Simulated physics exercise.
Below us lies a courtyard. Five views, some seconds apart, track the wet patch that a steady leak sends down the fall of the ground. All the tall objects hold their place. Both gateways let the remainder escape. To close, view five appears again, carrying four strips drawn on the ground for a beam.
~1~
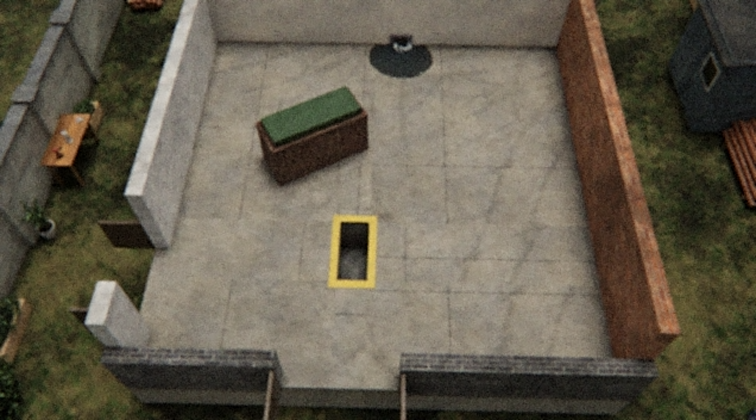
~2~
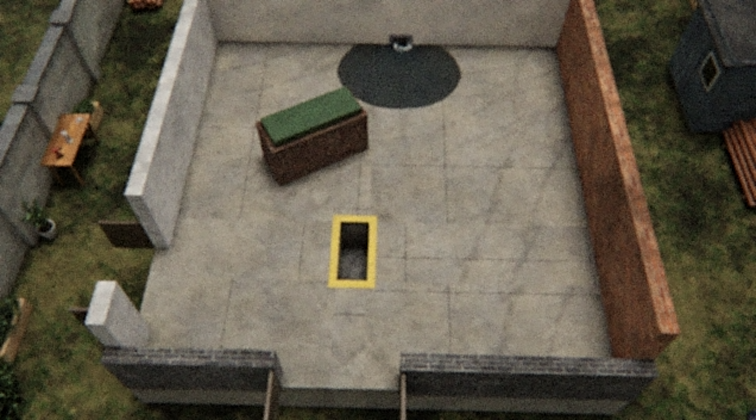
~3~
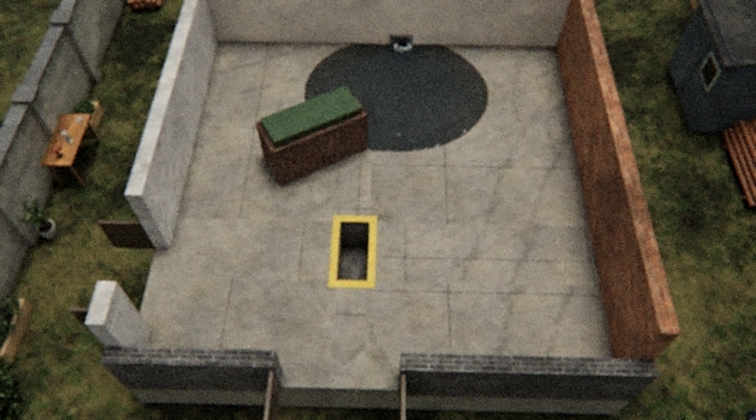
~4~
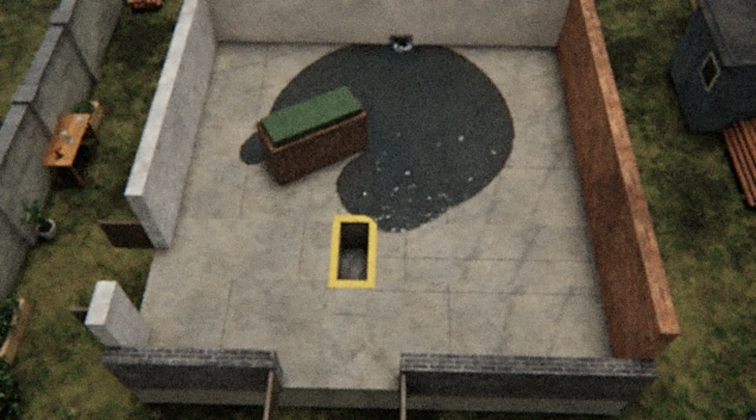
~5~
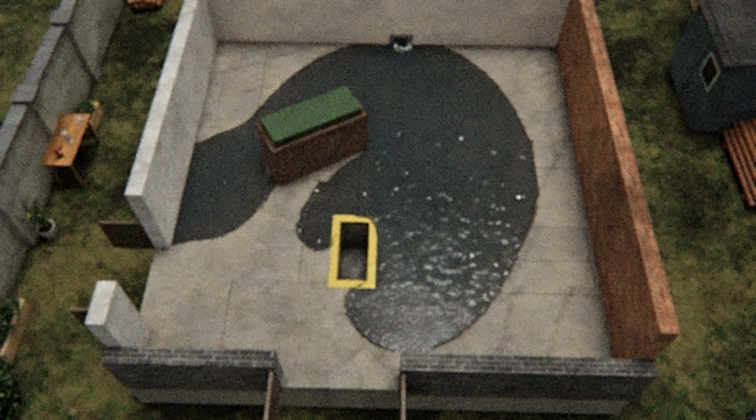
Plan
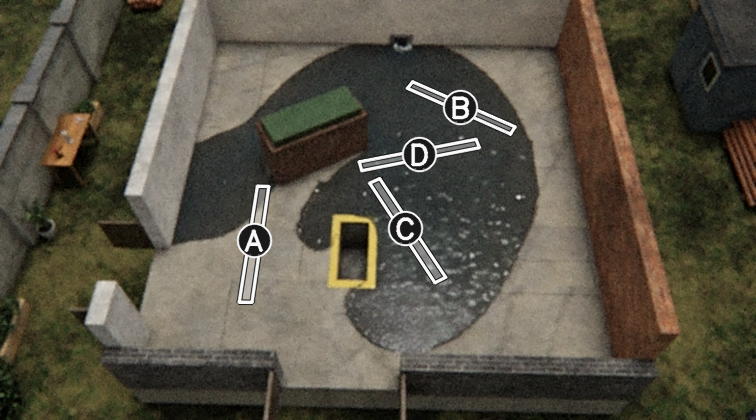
Dark water spreads from the far wall across the courtyard, around a planter and yellow-edged drain.
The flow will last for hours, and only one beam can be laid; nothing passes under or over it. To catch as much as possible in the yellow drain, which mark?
Best: A.
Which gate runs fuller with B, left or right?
More leaves on the right.
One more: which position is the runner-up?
That would be B.
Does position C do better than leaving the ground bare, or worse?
Position C is worse.
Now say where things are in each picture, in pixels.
Outfall at (401, 40); yellow drain at (353, 251); open gate at (161, 287); open gate at (341, 373); water covers 2 % of the ground and shows as far out as (393, 72); yellow drain still dry.
Water covers 7 % of the ground and shows as far out as (395, 104); yellow drain still dry.
Water covers 15 % of the ground and shows as far out as (438, 145); yellow drain still dry.
Water covers 27 % of the ground and shows as far out as (401, 225); yellow drain still dry.
Water covers 43 % of the ground and shows as far out as (373, 330); yellow drain taking water.
On the marked copy, A from (245, 302) to (263, 186); B from (410, 85) to (512, 130); C from (374, 180) to (440, 280); D from (360, 166) to (477, 143).
Choosing A, about 18 % of the stream runs into the yellow drain, about 79 % out by the gates.
Choosing B, about 13 % of the stream runs into the yellow drain, about 85 % out by the gates.
Choosing C, about 5 % of the stream runs into the yellow drain, about 92 % out by the gates.
Choosing D, about 7 % of the stream runs into the yellow drain, about 90 % out by the gates.
